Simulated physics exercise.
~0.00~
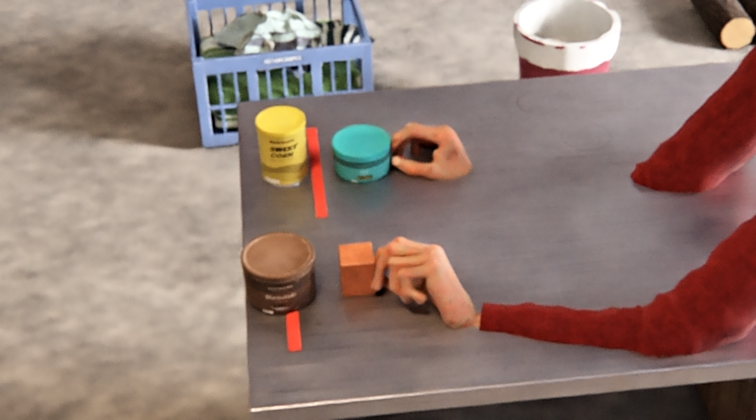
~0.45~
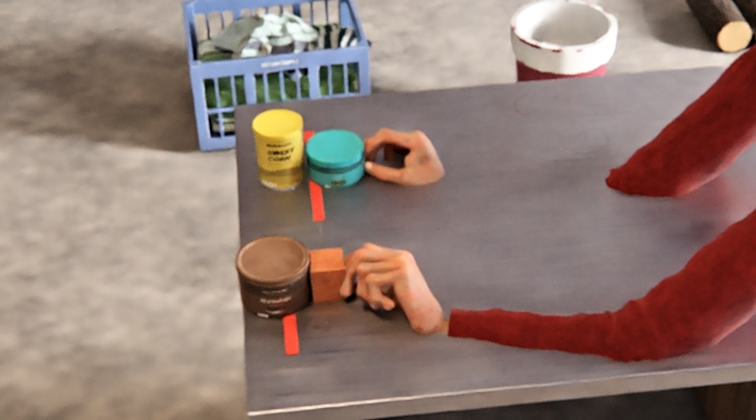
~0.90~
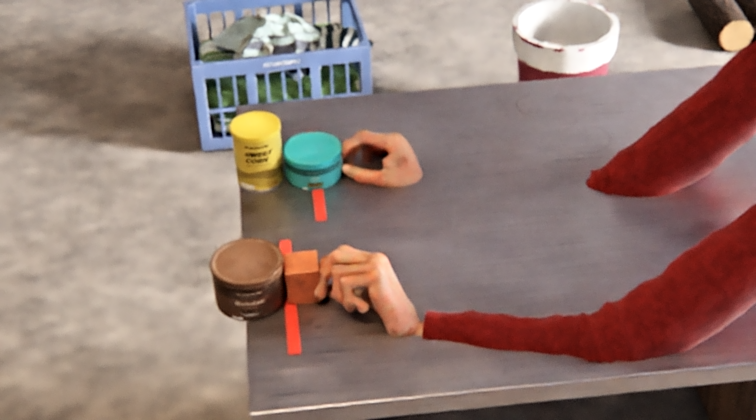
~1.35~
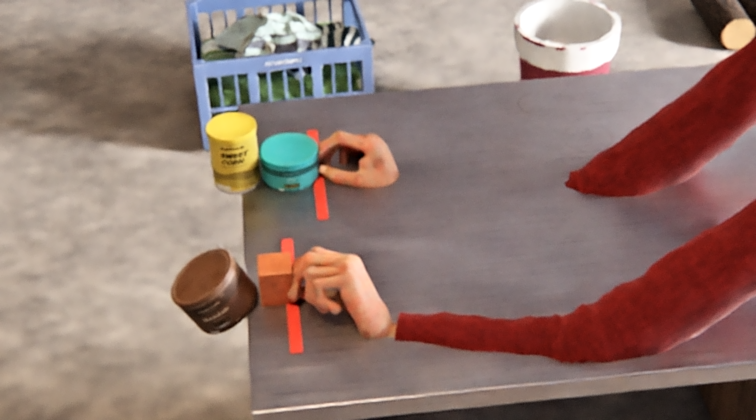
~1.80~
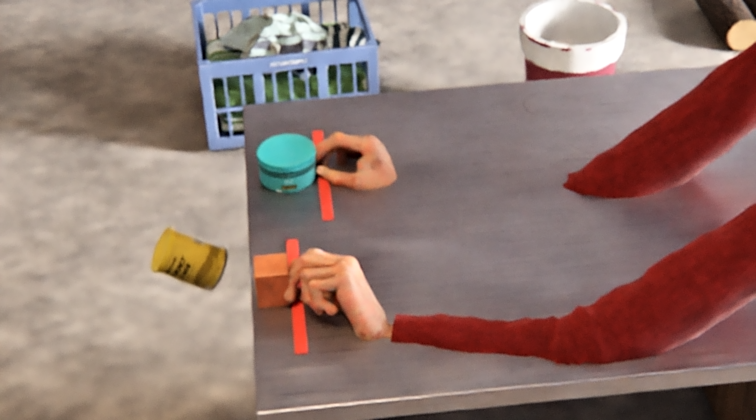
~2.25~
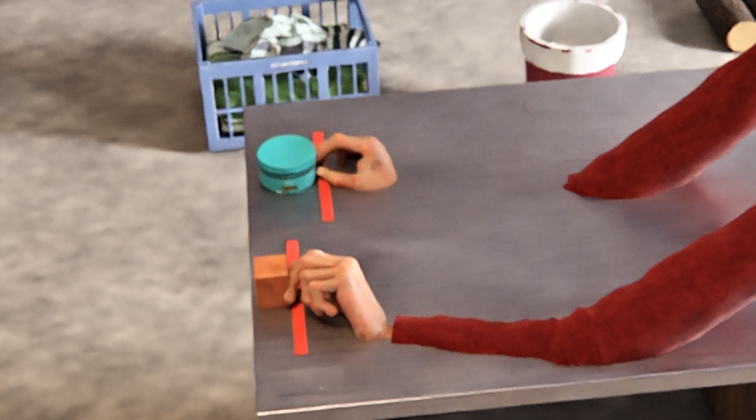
Two hands in red sleeves reach from the right across a dark grey table, seen from above by a slightly swaying camera, with a blue crate and a white-rimmed pot behind. Near the left edge, a yellow tin stands before a turquoise tub at the far side, and a brown tub before an orange block at the near side, beside red tape strips. The fingertips push both pairs left. The brown tub tips over the edge and drops away, then the yellow tin tumbles off too. The hands stop at the tape, leaving the turquoise tub and orange block on the table's edge.
